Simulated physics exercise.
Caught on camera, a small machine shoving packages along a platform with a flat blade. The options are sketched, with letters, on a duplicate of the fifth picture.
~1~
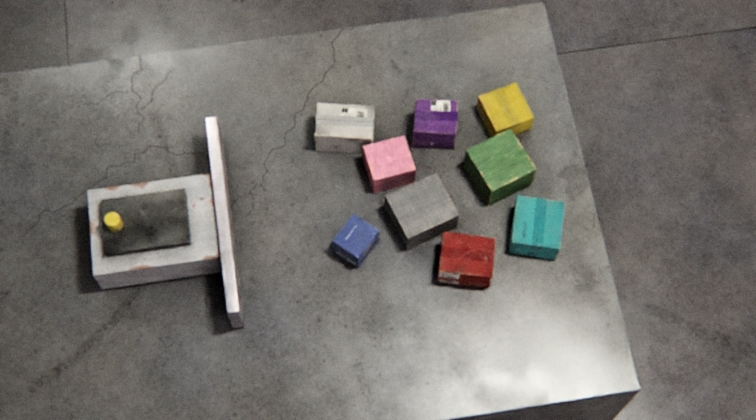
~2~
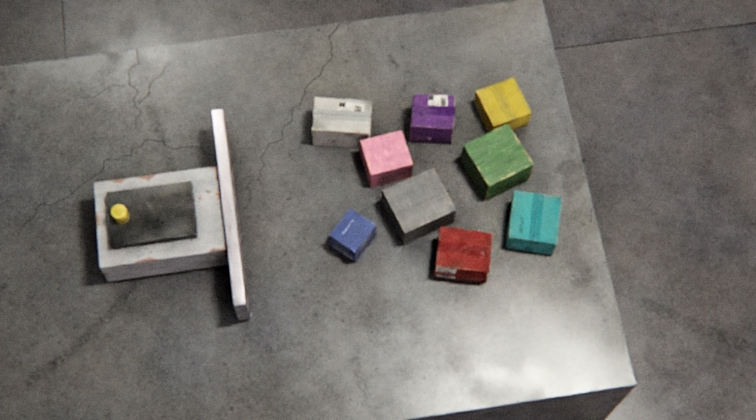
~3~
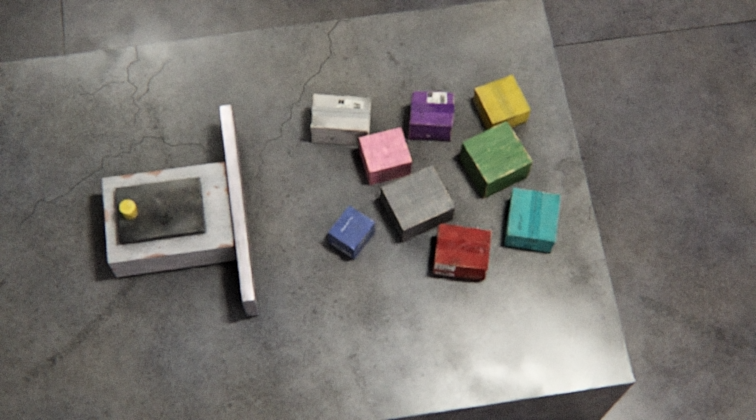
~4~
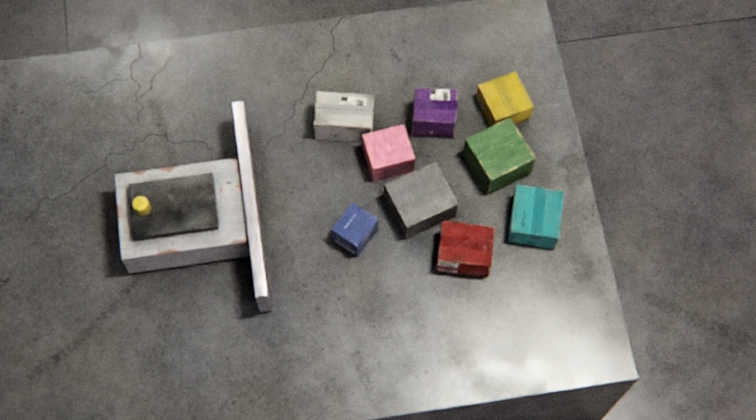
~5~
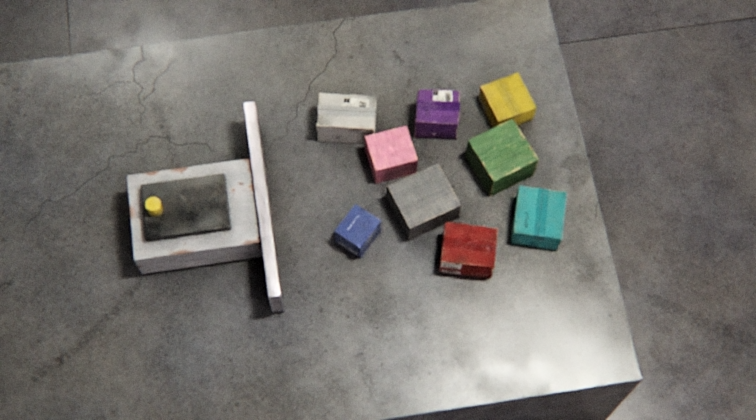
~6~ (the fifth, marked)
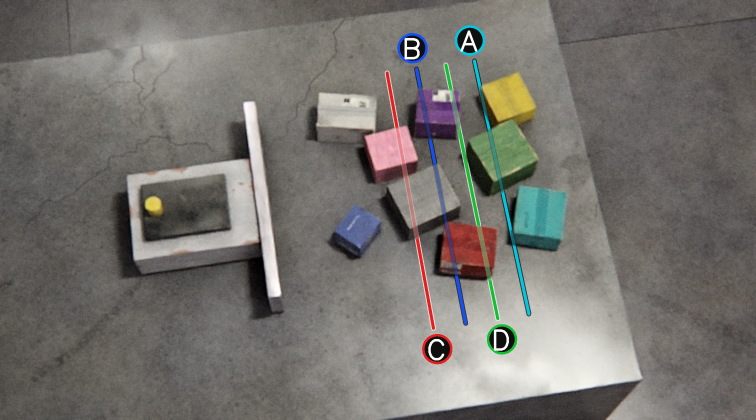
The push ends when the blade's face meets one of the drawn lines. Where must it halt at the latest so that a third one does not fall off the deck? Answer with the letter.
It should halt at A.
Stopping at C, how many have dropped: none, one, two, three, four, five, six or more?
By then, none.
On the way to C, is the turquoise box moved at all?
No.
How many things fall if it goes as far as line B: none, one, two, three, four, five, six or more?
By then, none.
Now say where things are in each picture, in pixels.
In the first frame, yellow box (505, 113); turquoise box (536, 228); robot (152, 221).
In the second frame, robot (159, 213); purple parcel (433, 119).
In the third frame, robot (167, 209); blue box (352, 233).
In the fourth frame, robot (180, 205); white parcel (344, 117).
In the fifth frame, robot (193, 206); yellow box (507, 103); turquoise box (538, 218); grey crate (424, 202).
On the marked copy, A at (500, 182); B at (440, 190); C at (409, 195); D at (471, 186).
Following A. Soon after the start, robot (280, 193); white parcel (369, 110); blue box (383, 227).
Later, robot (367, 181); yellow box (543, 98); green crate (535, 149).
In the end, robot (433, 172); green crate over the edge; yellow box over the edge; two fallen.
As for the rest, B is within the limit but short; C is within the limit but short; D is within the limit but short.
